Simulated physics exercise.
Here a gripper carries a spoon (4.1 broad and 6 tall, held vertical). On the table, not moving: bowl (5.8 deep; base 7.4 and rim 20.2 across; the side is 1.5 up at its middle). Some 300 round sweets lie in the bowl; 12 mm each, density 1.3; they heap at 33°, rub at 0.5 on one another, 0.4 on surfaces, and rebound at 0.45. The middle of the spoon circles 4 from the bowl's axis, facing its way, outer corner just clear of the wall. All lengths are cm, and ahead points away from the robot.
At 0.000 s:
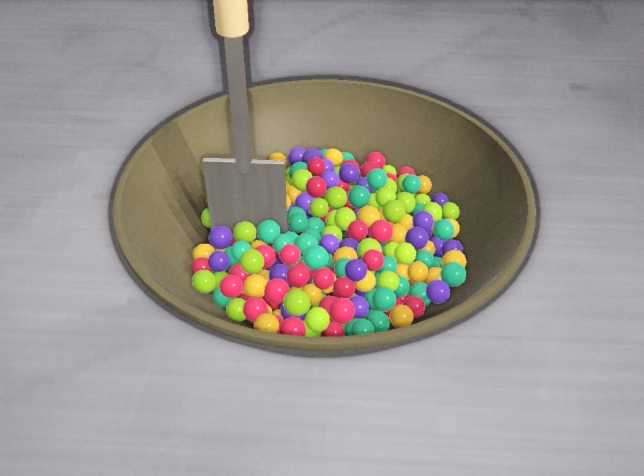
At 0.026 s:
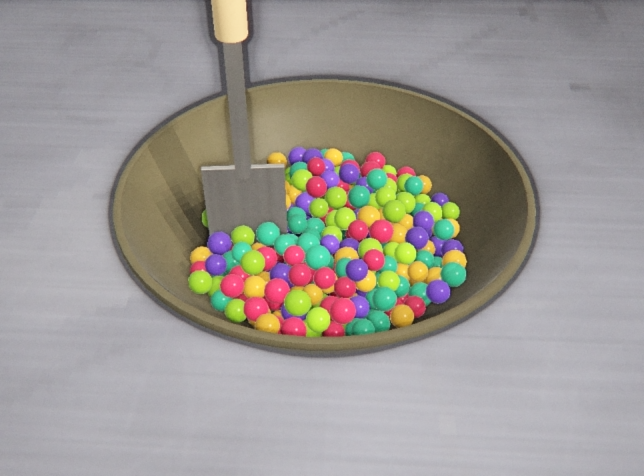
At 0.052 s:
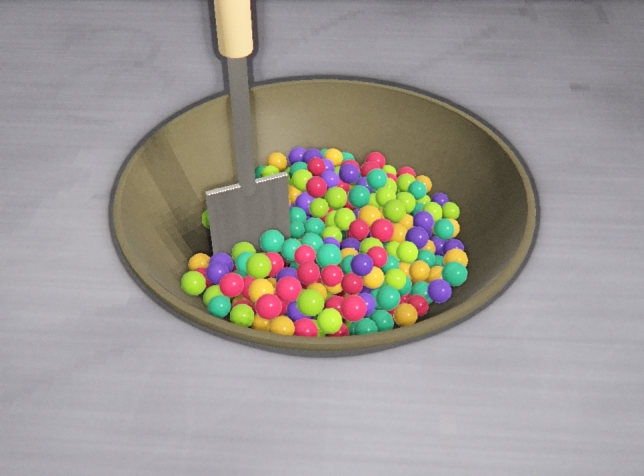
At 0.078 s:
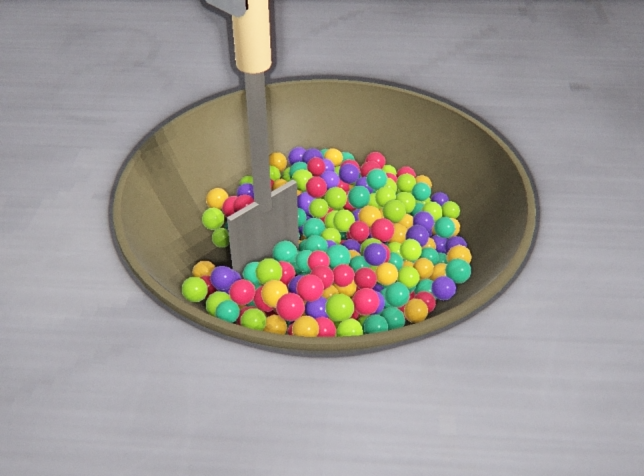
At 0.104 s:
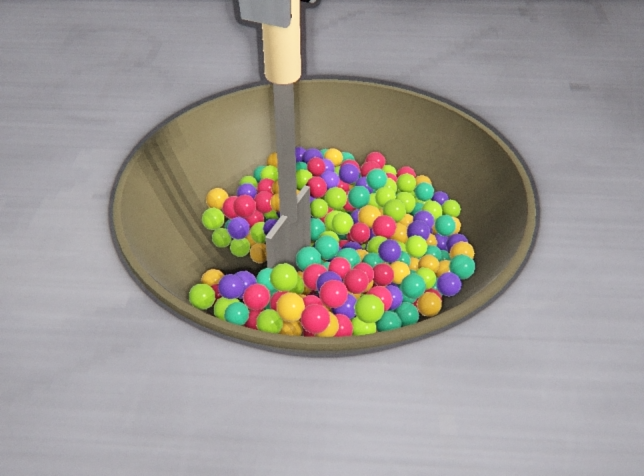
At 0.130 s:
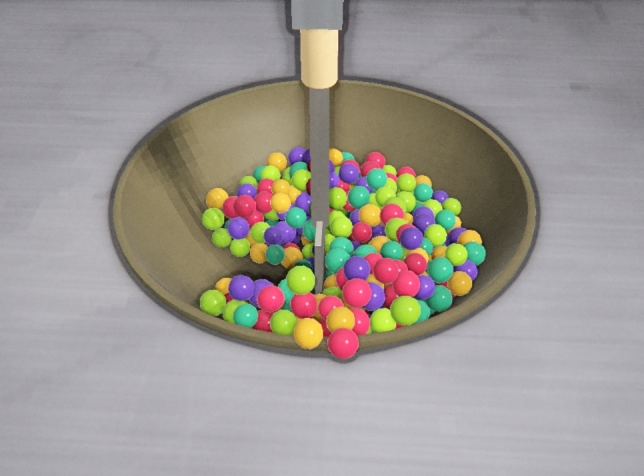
A grey gripper, mostly out of view at first, holds a flat metal spatula-like tool upright by its pale handle above a wide olive-brown bowl on a grey table, seen from above at an angle. Small round sweets in pink, green, teal, purple and orange fill the bowl's middle. The blade sweeps from the left toward the near side, turning edge-on and pushing sweets up to the front rim, while the camera stays still.
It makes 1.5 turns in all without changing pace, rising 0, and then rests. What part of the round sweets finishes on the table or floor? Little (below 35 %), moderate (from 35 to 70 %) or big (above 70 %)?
On the table or floor the share is little, below 35 %.
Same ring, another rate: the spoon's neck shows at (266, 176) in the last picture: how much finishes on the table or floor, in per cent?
About 5 per cent.
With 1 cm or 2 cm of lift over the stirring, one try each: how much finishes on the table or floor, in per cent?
Some 20 and 15 per cent.
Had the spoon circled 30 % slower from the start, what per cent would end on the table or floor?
Then about 10 per cent.
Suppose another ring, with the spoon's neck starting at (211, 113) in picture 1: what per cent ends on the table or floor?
Some 30 per cent.
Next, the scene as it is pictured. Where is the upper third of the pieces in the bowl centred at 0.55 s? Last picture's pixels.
Near (273, 295).
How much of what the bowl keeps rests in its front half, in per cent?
About 45 per cent.
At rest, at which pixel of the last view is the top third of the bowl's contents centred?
Around (410, 201).
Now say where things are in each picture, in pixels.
The spoon neck at (242, 135), 0° round; upper third of the load around (333, 230), from x 200 to 455, top at y 160; 303 in the bowl, in the first frame.
The spoon neck at (241, 141), 7° round; upper third of the load around (332, 230), from x 200 to 455, top at y 160, in the second frame.
The spoon neck at (245, 157), 26° round; upper third of the load around (325, 249), from x 195 to 455, top at y 160, in the third frame.
The spoon neck at (261, 173), 48° round; upper third of the load around (329, 262), from x 195 to 460, top at y 160, in the fourth frame.
The spoon neck at (287, 185), 70° round; upper third of the load around (342, 273), from x 200 to 460, top at y 160, in the fifth frame.
The spoon neck at (320, 190), 91° round; upper third of the load around (362, 271), from x 215 to 470, top at y 160; 302 in the bowl, 1 in flight or on the tool, in the sixth frame.
After 0.34 s, 264° round, highest piece 8 above the table; 278 in the bowl, 12 on the table or floor, 13 in flight or on the tool.
After 0.55 s, 77° round, highest piece 8 above the table; 255 in the bowl, 41 on the table or floor, 7 in flight or on the tool.
After 0.85 s, 180° round, highest piece 6 above the table; 241 in the bowl, 62 on the table or floor.
After 1.55 s, 180° round, highest piece 6 above the table; 241 in the bowl, 62 on the table or floor.
In the end, 241 in the bowl, 62 on the table or floor. That is 20 % on the table or floor.
